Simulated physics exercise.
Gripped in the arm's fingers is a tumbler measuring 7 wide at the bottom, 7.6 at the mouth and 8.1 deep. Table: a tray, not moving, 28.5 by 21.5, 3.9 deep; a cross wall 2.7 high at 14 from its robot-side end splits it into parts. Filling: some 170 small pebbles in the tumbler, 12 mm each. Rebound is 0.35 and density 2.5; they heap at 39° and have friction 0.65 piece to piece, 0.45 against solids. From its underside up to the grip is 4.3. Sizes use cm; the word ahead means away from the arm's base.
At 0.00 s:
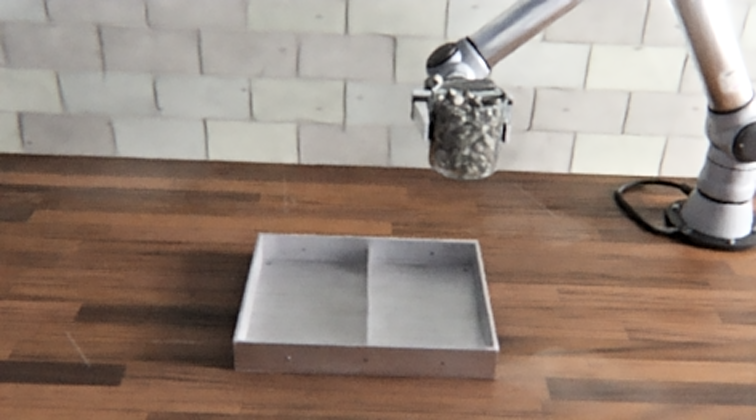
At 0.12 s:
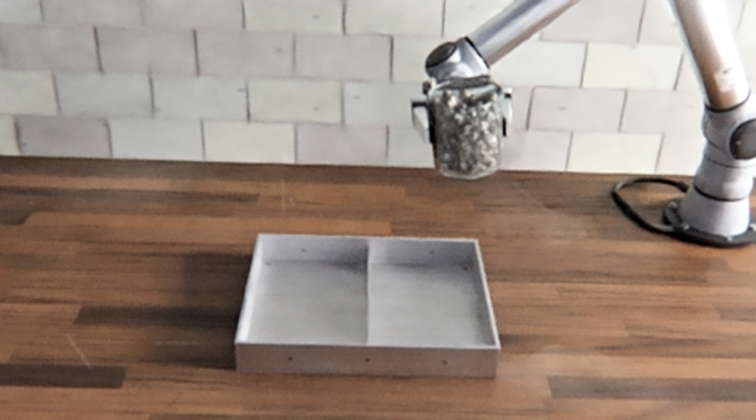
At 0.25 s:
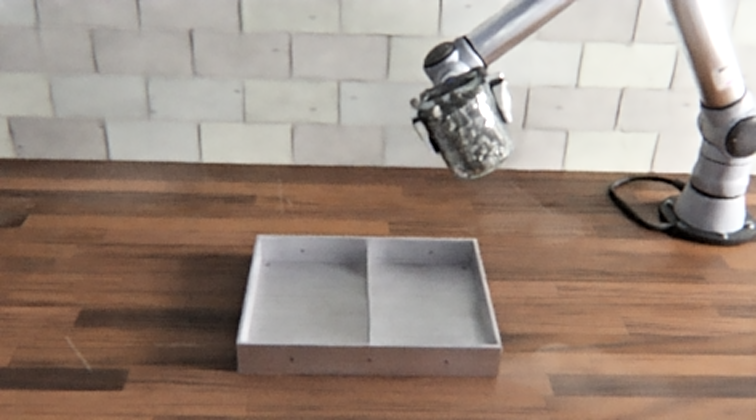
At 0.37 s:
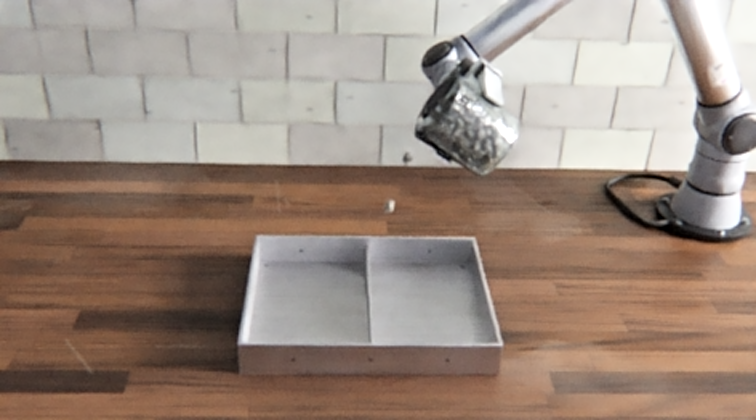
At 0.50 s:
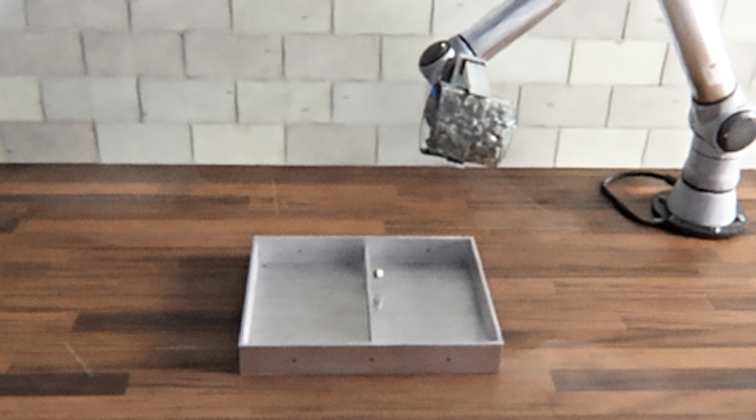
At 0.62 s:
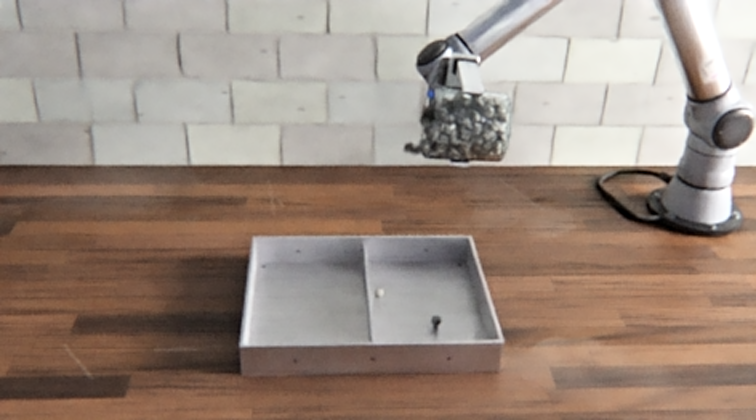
On a wooden countertop, a robot arm tilting a clear tumbler of pebbles leftward, two dropping into a divided grey tray below.
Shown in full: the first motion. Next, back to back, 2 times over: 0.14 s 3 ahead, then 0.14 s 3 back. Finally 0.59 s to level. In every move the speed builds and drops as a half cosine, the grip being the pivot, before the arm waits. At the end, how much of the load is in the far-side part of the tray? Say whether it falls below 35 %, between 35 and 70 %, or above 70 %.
It falls below 35 %.
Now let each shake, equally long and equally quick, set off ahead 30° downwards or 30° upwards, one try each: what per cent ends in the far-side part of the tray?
20 and 30 %.
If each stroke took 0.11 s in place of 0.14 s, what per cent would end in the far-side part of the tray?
35 %.
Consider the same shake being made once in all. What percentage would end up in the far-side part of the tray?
Approx. 20 per cent.
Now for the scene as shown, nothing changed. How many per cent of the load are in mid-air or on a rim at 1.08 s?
My guess is some 3 in a hundred.
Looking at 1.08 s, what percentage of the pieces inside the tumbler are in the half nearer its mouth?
Some 50 per cent.
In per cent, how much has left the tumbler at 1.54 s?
About 40 per cent.
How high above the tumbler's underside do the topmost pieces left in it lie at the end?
I'd put it at close to 7.0 centimetres.
After 1.08 s, tilted 85° forward, highest piece 28 above the table; 115 in the tumbler, 33 in the far-side part, 19 in the robot-side part, 6 in flight or on a rim.
After 1.54 s, tilted 28° forward, highest piece 28 above the table; 100 in the tumbler, 43 in the far-side part, 30 in the robot-side part.
After 1.97 s, level, highest piece 28 above the table; 100 in the tumbler, 43 in the far-side part, 30 in the robot-side part.
After 3.02 s, level, highest piece 28 above the table; 100 in the tumbler, 43 in the far-side part, 30 in the robot-side part.
At rest, 100 in the tumbler, 43 in the far-side part, 30 in the robot-side part. That is 25 % in the far-side part of the tray.
